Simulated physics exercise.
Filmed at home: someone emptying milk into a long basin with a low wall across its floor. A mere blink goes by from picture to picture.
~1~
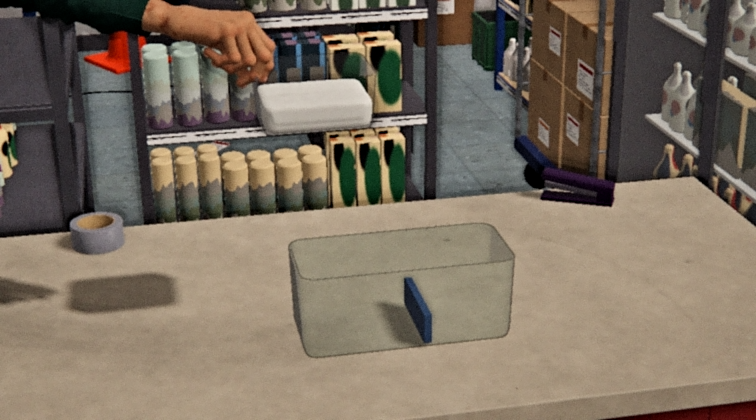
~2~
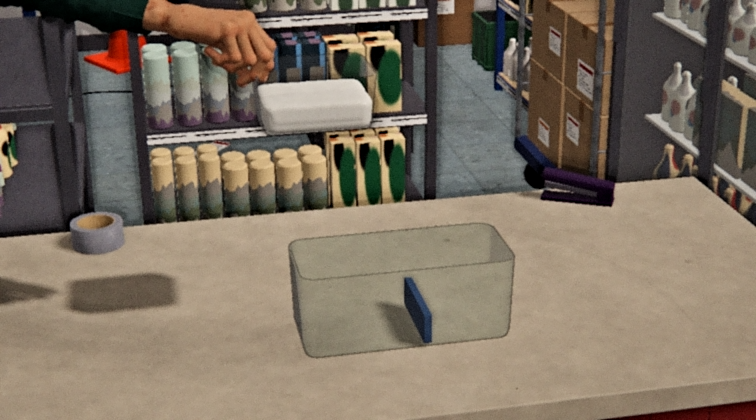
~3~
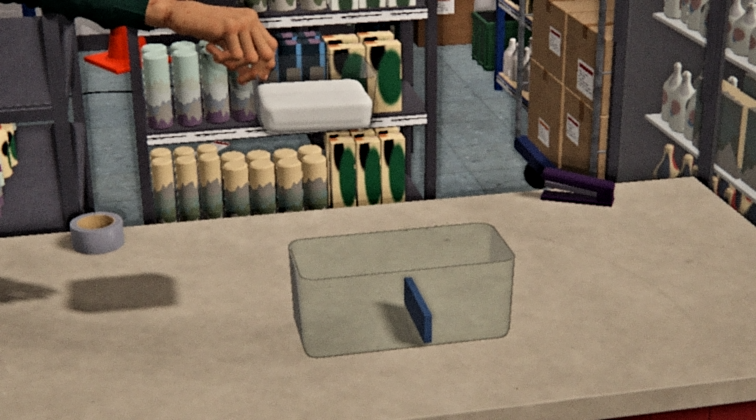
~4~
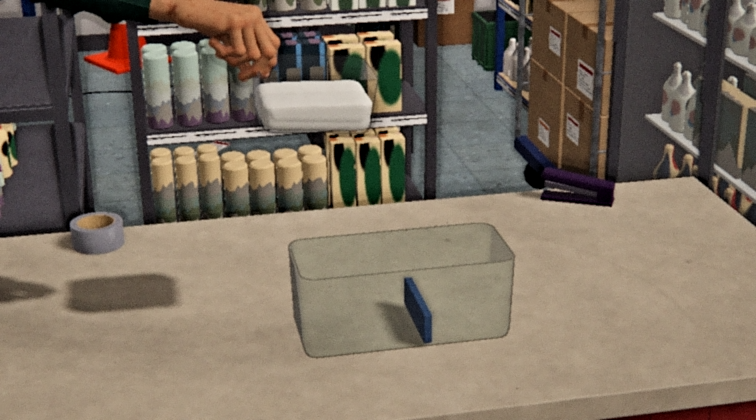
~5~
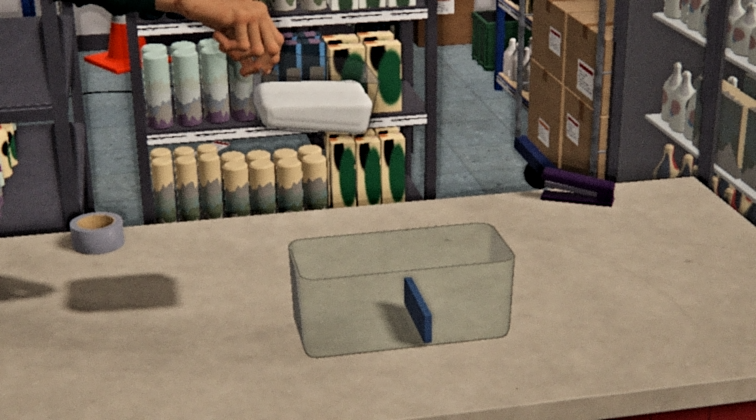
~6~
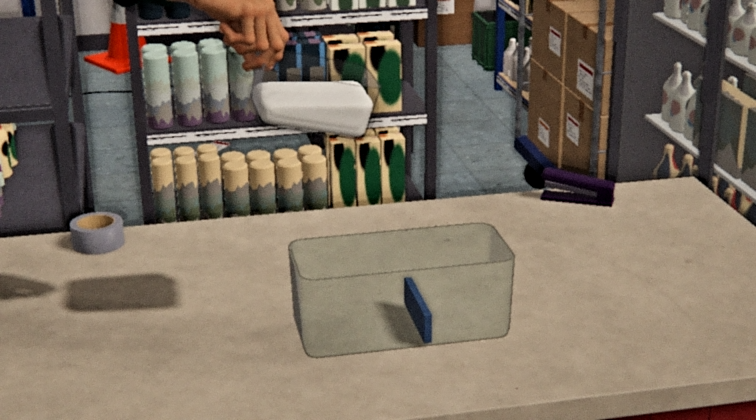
In what looks like a shop or stockroom, with full shelves behind a pale counter, a hand hovers by a white container above and left of a clear basin with a low blue wall inside. The container stays nearly level at first, then tilts gradually, its right end dipping slightly, while everything on the counter stays still.
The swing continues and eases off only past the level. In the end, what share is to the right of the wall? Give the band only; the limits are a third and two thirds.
I expect the share right of the wall to be at least a third but at most two thirds.
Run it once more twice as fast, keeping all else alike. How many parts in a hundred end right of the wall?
I'd estimate some 30 percent.
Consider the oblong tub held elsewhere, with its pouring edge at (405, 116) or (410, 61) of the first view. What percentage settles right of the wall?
Start one gives close to 70 percent, start two close to 90 percent.
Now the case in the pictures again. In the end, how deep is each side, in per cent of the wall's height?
It settles around 30 on the left side and around 40 on the right side.
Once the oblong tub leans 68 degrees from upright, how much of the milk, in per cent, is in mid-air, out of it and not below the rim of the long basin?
Roughly 45 percent.
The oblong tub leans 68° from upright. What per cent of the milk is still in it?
About 55 per cent.
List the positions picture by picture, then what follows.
In the first frame, tilt 0°; pouring edge (369, 65); surface from (258, 96) to (365, 88); the long basin's rim runs from (294, 262) to (503, 242); the wall's top is at (418, 297).
In the second frame, tilt 1°; pouring edge (369, 65); surface from (258, 96) to (365, 89).
In the third frame, tilt 2°; pouring edge (370, 67); surface from (258, 96) to (365, 89).
In the fourth frame, tilt 5°; pouring edge (371, 70); surface from (258, 95) to (365, 90).
In the fifth frame, tilt 9°; pouring edge (372, 74); surface from (257, 94) to (365, 91).
In the sixth frame, tilt 14°; pouring edge (373, 78); surface from (257, 94) to (366, 91).
A moment on, the oblong tub is tipped part way and 55 per cent is still to pour, 1 is left of the wall and 0 right of it.
Next, the oblong tub is tipped on its side and 13 per cent is still to pour, 20 is left of the wall and 47 right of it.
Then the oblong tub is tipped right over and 0 per cent is still to pour, 48 is left of the wall and 47 right of it.
Later the oblong tub is tipped right over and 0 per cent is still to pour, 51 is left of the wall and 47 right of it.
At rest 51 per cent lies left of the wall, 47 right of it and 2 outside.
